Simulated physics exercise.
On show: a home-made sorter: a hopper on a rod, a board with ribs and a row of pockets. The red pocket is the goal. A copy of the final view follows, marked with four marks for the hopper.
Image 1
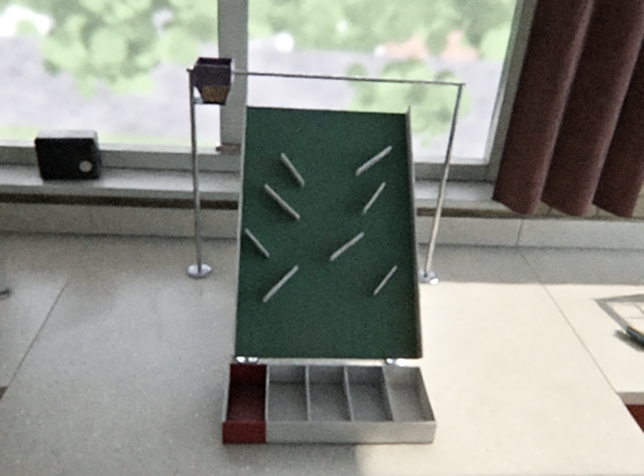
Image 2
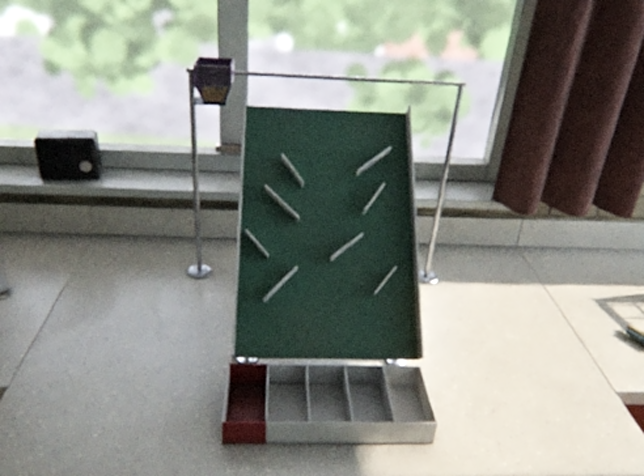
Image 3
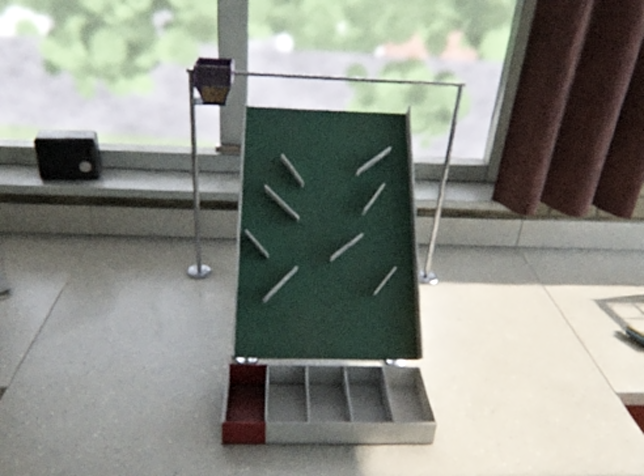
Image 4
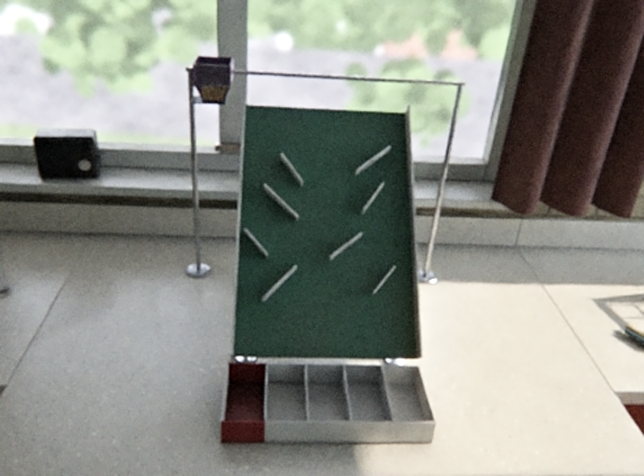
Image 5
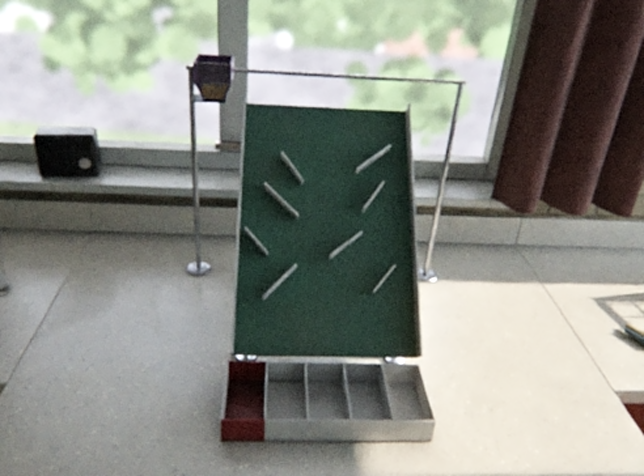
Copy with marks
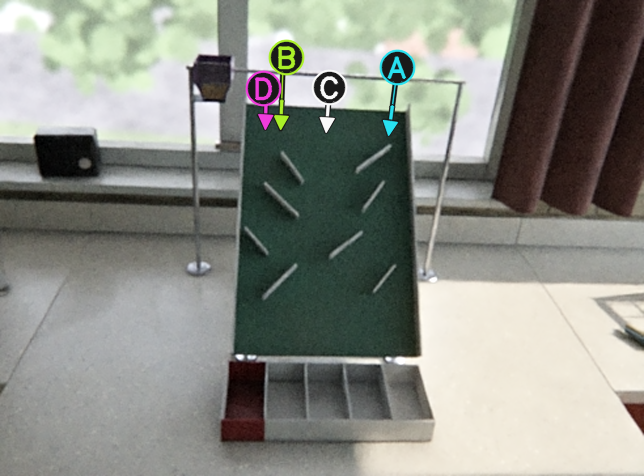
The small hopper hangs still at the left end of a rod above a green board with slanted ribs, with no visible motion on the board. A sliver of something dark comes into view at the counter's left edge, while the row of pockets below, red at far left, stays unchanged.
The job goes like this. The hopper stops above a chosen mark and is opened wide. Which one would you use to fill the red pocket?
D beats the others.
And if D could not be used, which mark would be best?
B it is.
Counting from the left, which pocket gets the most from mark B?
The third from the left.
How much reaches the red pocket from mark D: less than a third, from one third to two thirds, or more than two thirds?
Mark D gives from one third to two thirds.
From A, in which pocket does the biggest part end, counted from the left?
The fifth from the left.
On the marked copy, mark A meets the board at (389, 130); mark B meets the board at (280, 124); mark C meets the board at (326, 127); mark D meets the board at (265, 124).
Choosing A, just a few in the red pocket, the larger part in other pockets, about a tenth held on the board.
Choosing B, roughly a quarter in the red pocket, roughly two thirds in other pockets, about a tenth held on the board.
Choosing C, just a few in the red pocket, almost all in other pockets, about a tenth held on the board.
Choosing D, roughly half in the red pocket, roughly a third in other pockets, just a few held on the board.
